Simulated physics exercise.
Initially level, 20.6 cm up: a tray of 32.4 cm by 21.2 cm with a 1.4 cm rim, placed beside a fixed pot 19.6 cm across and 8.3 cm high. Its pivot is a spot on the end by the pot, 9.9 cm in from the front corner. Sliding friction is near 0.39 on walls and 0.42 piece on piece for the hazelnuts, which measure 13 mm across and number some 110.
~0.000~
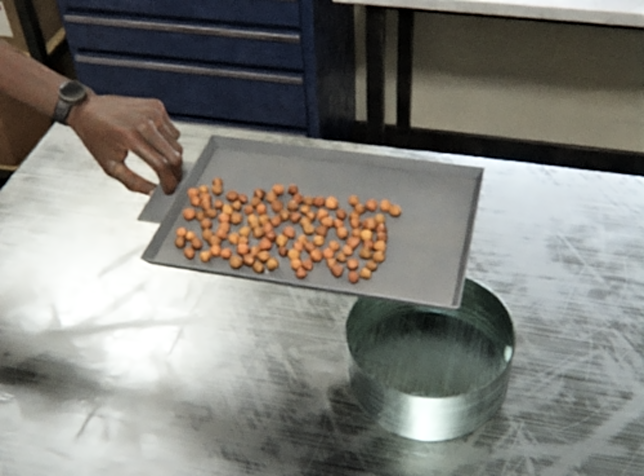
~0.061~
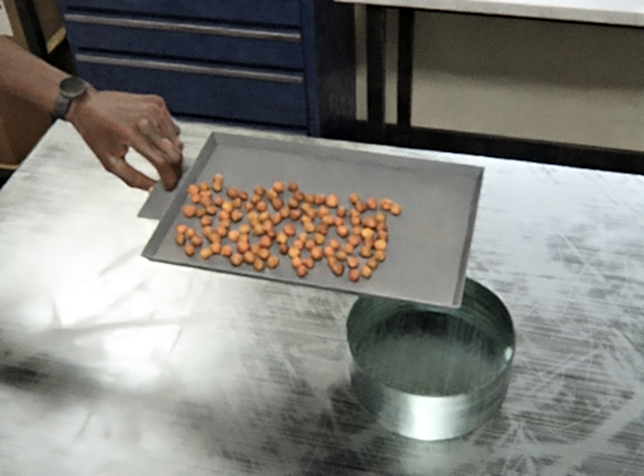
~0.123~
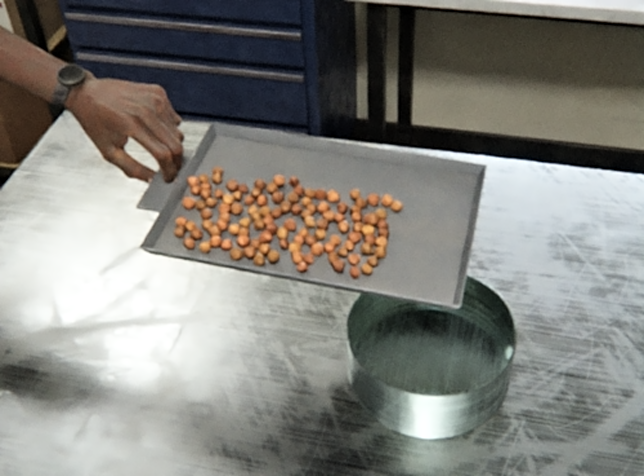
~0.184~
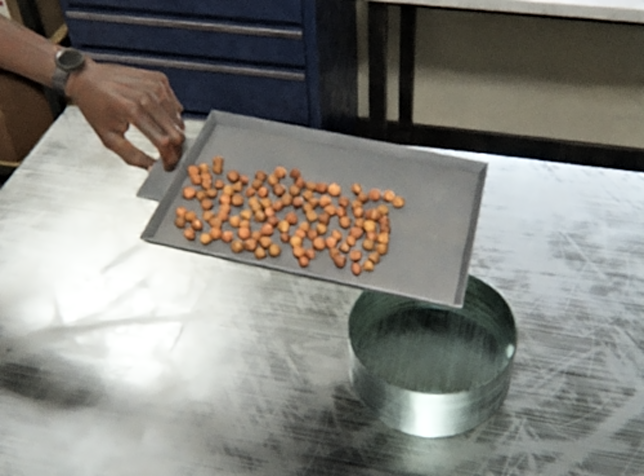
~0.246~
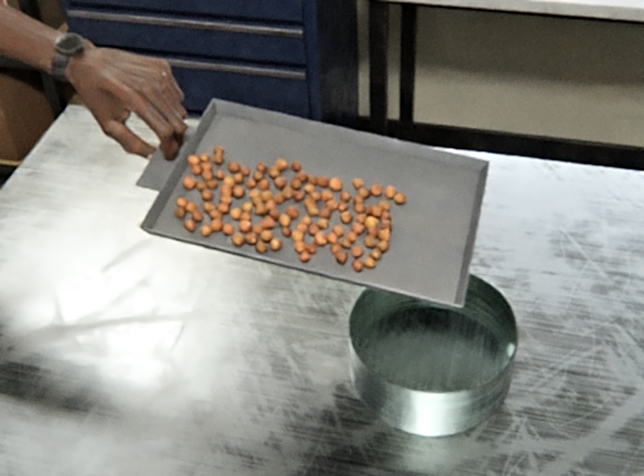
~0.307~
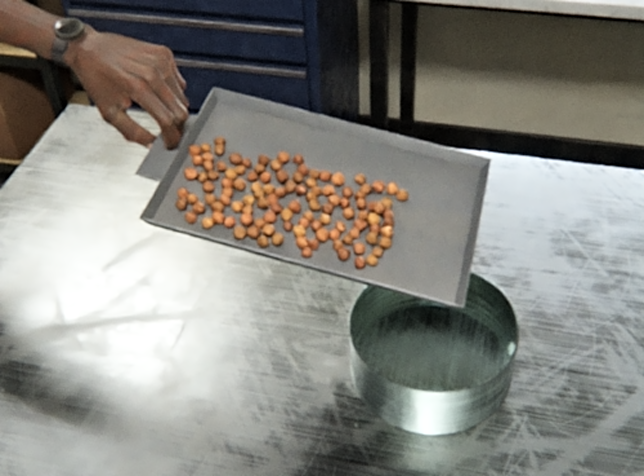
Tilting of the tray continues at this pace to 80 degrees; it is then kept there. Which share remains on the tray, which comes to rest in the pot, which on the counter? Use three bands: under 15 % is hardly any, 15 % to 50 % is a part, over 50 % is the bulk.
Shares - tray: Hardly any; pot: The bulk; counter: A part.
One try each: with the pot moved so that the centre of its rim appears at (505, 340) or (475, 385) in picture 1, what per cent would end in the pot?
Estimates: 80 % and 100 %, in that order.
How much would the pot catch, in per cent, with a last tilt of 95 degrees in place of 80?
Roughly 60 percent.
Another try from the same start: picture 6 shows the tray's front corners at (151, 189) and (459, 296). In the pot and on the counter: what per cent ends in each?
The pot gets 40 and the counter 60.
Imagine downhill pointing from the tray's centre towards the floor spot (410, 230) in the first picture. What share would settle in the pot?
That comes to around 60 per cent.
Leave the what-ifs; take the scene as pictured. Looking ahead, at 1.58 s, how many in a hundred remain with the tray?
Of the load, some 35 percent.
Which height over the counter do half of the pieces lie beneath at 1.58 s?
About 4 cm.
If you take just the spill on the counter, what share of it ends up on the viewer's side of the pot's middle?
Near 100 in a hundred.
After 1.07 s, tilt 43 degrees; the tray holds 70 %, the pot 5 %.
Then, at 1.58 s, tilt 64 degrees; the tray holds 35 %, the pot 30 %.
After 2.16 s, tilt 80 degrees; the tray holds 0 %, the pot 60 %.
By 2.8 s all is still; tray 0 %, pot 60 %, counter 40 %.
